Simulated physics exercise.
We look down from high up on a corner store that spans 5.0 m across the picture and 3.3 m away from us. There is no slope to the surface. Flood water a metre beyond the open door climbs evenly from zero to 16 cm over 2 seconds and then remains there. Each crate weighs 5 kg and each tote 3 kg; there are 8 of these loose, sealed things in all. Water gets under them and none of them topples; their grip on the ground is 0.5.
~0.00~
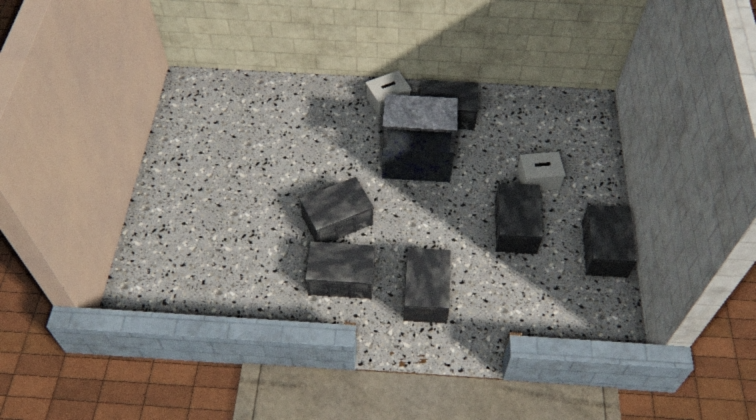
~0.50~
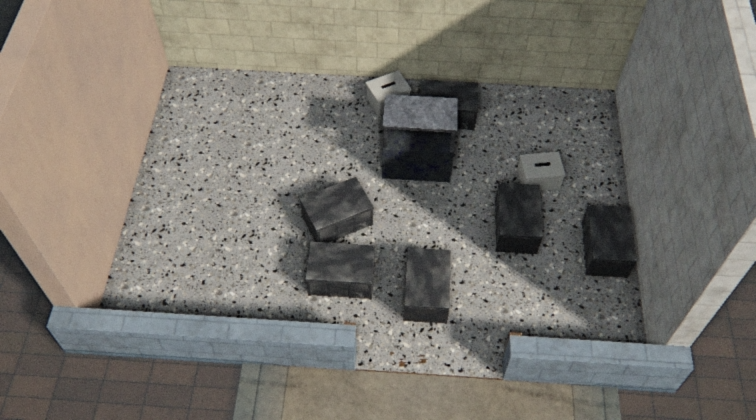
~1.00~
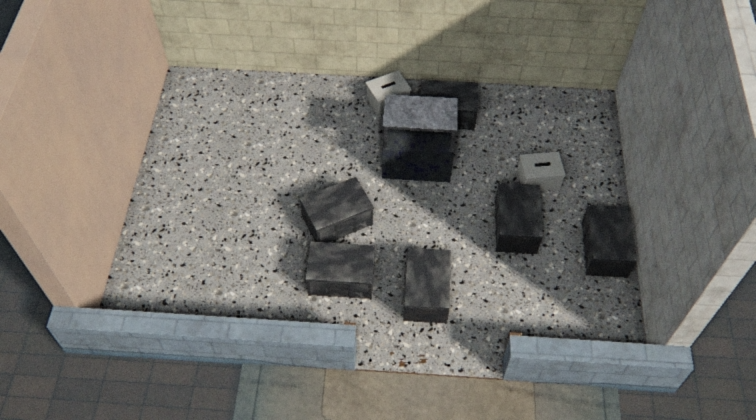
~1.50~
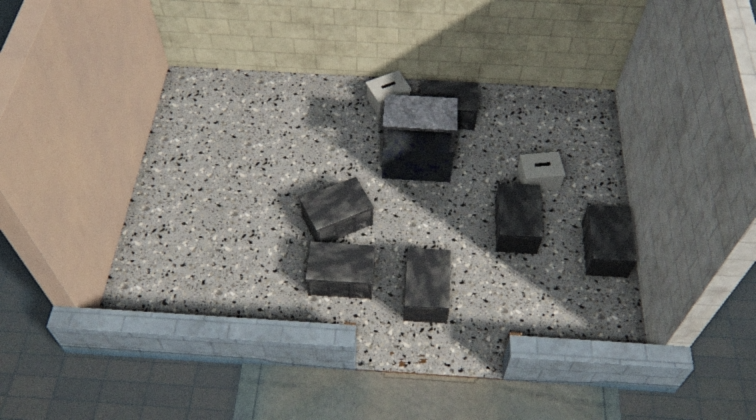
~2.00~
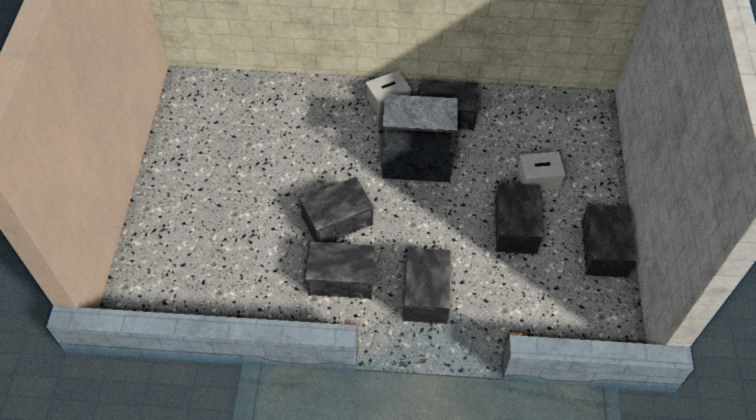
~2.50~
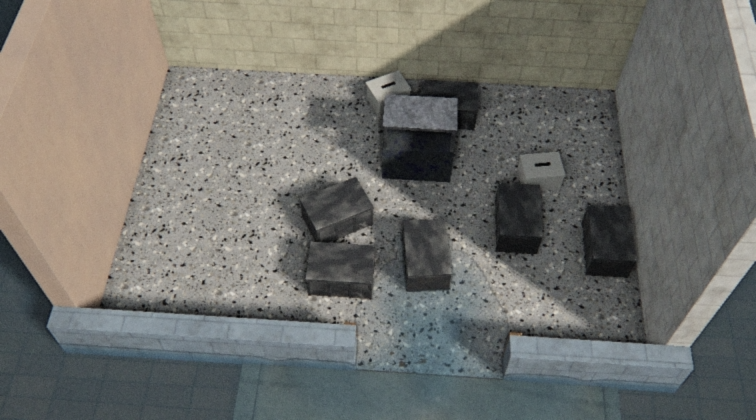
In a small walled store scattered with dark blocks, the paving outside darkened as shallow water spread over it, then seeped in through the front gap, and the block nearest the opening shifted slightly backward.
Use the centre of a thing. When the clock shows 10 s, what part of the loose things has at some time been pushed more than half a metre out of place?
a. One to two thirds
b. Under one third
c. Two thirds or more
c, two thirds or more.
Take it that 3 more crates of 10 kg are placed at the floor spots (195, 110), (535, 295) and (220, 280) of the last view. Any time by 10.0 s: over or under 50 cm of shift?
In order: Above the mark, below the mark, below the mark.
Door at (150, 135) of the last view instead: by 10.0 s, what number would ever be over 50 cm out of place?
The answer would then be 8.
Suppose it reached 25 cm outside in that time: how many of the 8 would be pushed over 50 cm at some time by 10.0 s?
8.
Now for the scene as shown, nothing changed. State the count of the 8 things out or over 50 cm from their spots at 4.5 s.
Tally: 3.
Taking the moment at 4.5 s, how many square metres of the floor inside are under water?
My estimate is roughly 10.5 m2.
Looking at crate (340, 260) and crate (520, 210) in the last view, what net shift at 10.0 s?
Net displacement, in order: 80 cm; 100 cm.
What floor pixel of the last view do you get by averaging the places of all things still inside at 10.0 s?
Around (362, 184).
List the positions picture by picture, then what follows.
A crate at (428, 277), on the bottom; a crate at (341, 262) rests on the ground; 0.0 m2 under water; 0 of 8 have shifted, in the first picture.
A crate at (428, 277), on the bottom; a crate at (341, 262), on the bottom; 0.0 m2 under water; 0 of 8 have shifted, in the second picture.
A crate at (428, 277) rests on the ground; a crate at (341, 262) rests on the ground; water covers 0.0 m2; 0 of 8 have shifted, in the third picture.
A crate at (428, 277) rests on the ground; a crate at (341, 262) rests on the ground; water covers 0.0 m2; 0 of 8 have shifted, in the fourth picture.
A crate at (428, 277), on the bottom; a crate at (341, 262), on the bottom; 0.4 m2 under water; 0 of 8 have shifted, in the fifth picture.
A crate at (427, 247), on the bottom, 32 cm from its start; a crate at (341, 262) rests on the ground; water covers 1.1 m2; 1 of 8 have shifted, in the sixth picture.
After 3.5 s 1 of 8 are over 50 cm from their spots; 1 afloat.
After 4.5 s 3 of 8 are over 50 cm from their spots; 2 afloat.
After 7.0 s 5 of 8 are over 50 cm from their spots; 6 afloat.
After 10.0 s 8 of 8 are over 50 cm from their spots, and 8 have been at some point; 8 afloat.
